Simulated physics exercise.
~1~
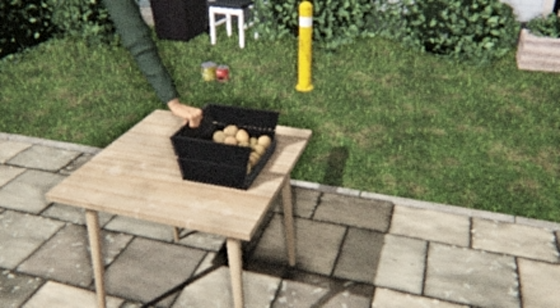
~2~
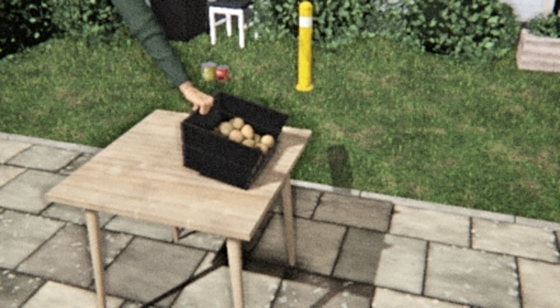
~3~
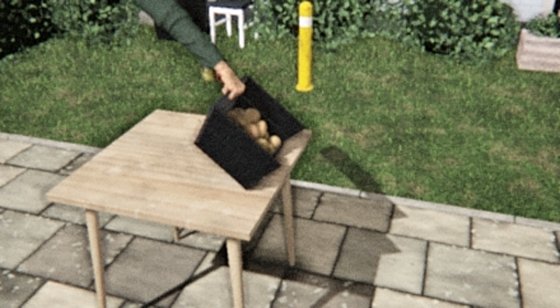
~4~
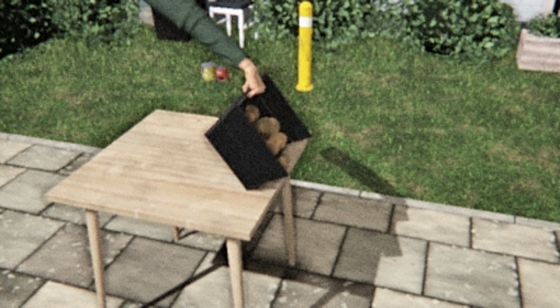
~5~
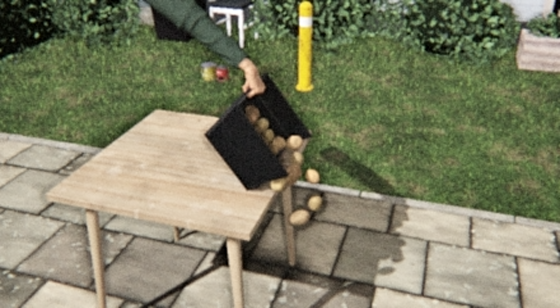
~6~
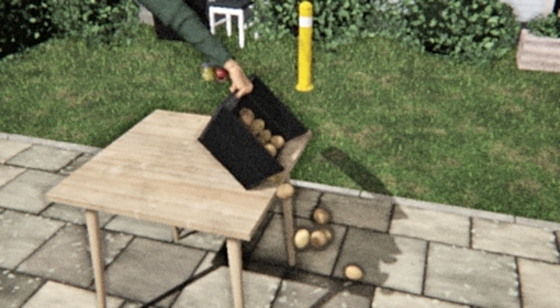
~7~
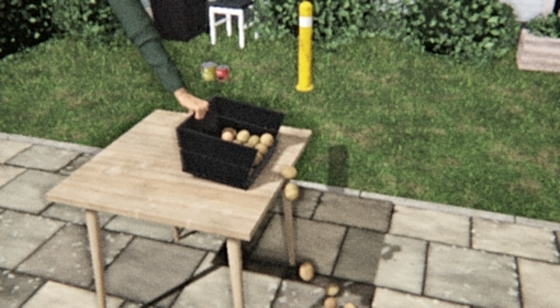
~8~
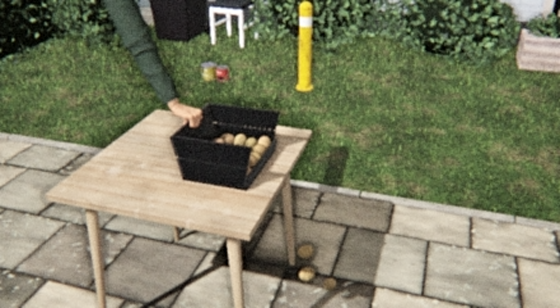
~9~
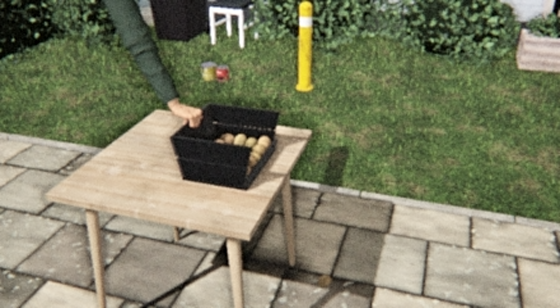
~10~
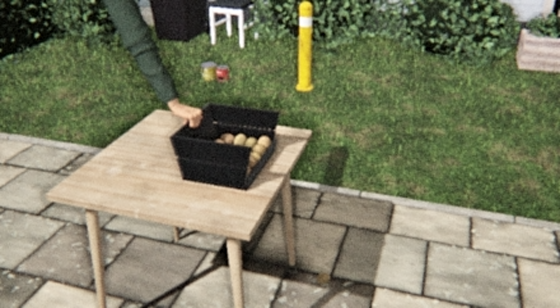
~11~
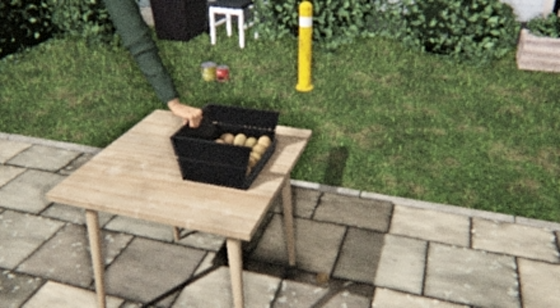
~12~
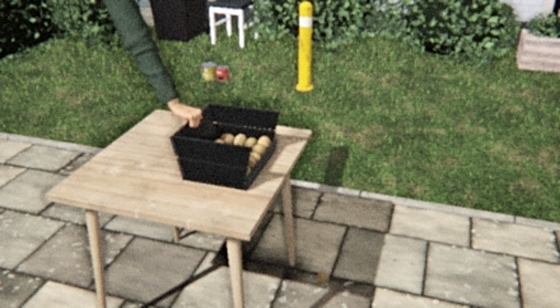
A hand tips a black basket rightward, spilling some potatoes, then sets it flat again.
